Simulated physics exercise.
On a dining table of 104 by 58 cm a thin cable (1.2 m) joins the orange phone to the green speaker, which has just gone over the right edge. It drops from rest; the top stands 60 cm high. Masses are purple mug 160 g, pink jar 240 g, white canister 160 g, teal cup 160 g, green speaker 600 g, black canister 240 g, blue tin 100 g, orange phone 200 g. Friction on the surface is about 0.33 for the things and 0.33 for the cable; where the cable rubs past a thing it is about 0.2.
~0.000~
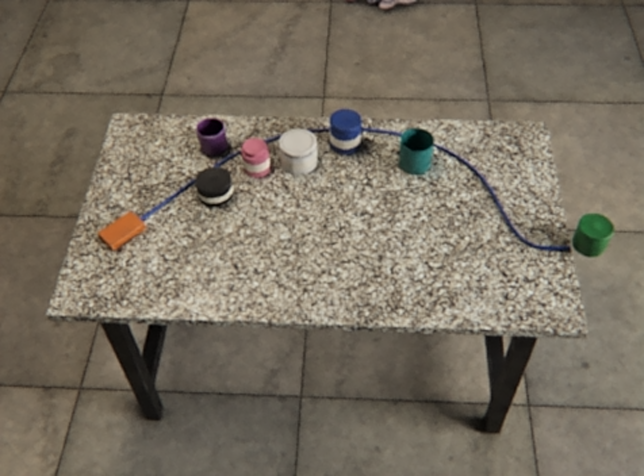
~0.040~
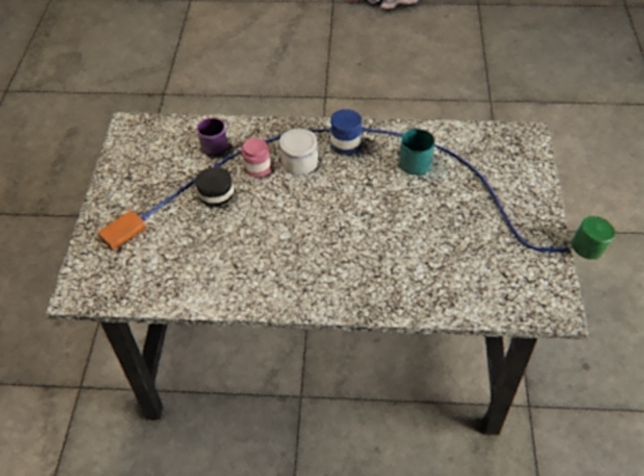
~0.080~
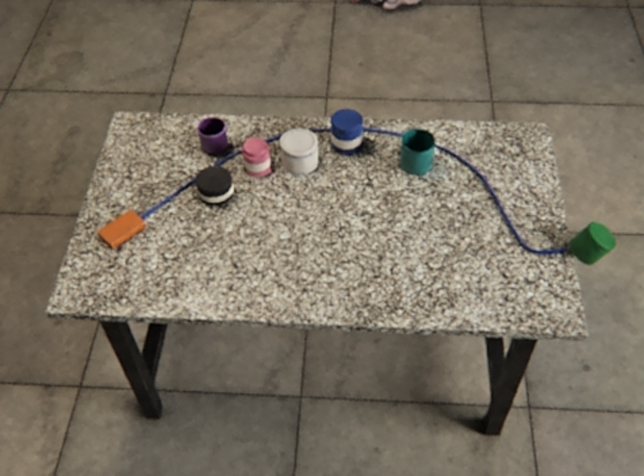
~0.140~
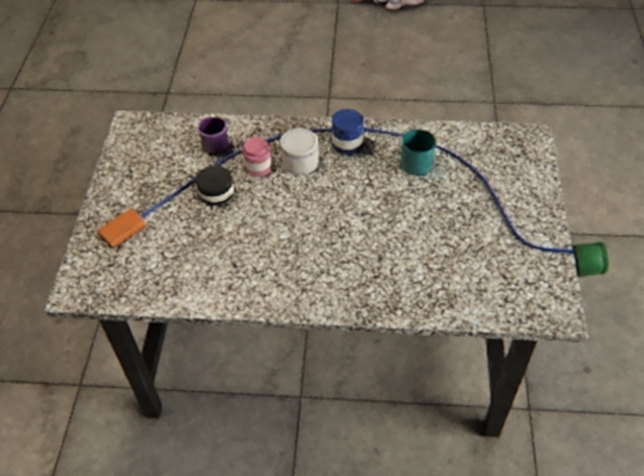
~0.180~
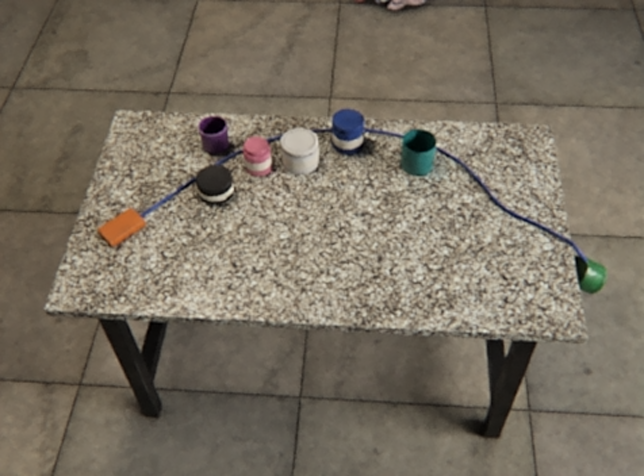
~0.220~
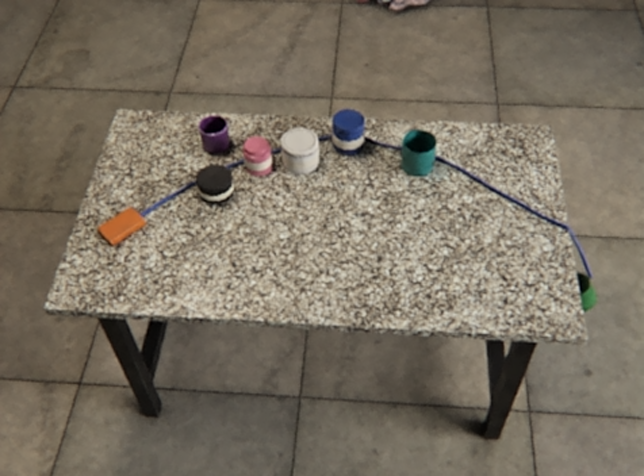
A green cylindrical object tips over the right edge of a speckled table and drops beside it, pulling the attached blue cable straighter past the cups and jars, while the orange object at the cable's left end stays in place.
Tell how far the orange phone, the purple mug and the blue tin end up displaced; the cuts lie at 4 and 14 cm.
The orange phone ends far away, the purple mug stays in the low band, the blue tin reaches the top band.
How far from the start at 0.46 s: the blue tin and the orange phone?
About: Blue tin 20 cm, orange phone 20 cm.
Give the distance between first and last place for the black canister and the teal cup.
About: Black canister 6 cm, teal cup 10 cm.
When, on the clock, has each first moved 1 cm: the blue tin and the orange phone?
About: Blue tin 0.24 s, orange phone 0.26 s.
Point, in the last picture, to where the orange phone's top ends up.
Around (343, 120).
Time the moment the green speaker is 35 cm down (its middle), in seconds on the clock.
About: 0.38 s.
After 0.5 s, the cable's tail end at (221, 172); blue tin 21 cm off its start, orange phone 21 cm off its start, green speaker over the edge.
After 0.7 s, the cable's tail end at (332, 127); orange phone 49 cm off its start, blue tin 28 cm off its start, purple mug 2 cm off its start.
After 1.0 s, the cable's tail end at (361, 118); orange phone 56 cm off its start at (343, 120), blue tin 28 cm off its start at (359, 213), purple mug 2 cm off its start at (214, 120).
After 1.2 s, the cable's tail end at (361, 118); orange phone 56 cm off its start, blue tin 28 cm off its start, purple mug 2 cm off its start.
After 2.4 s, the cable's tail end at (361, 118); orange phone 56 cm off its start at (343, 120), blue tin 28 cm off its start at (359, 213), purple mug 2 cm off its start at (214, 120), green speaker over the edge.
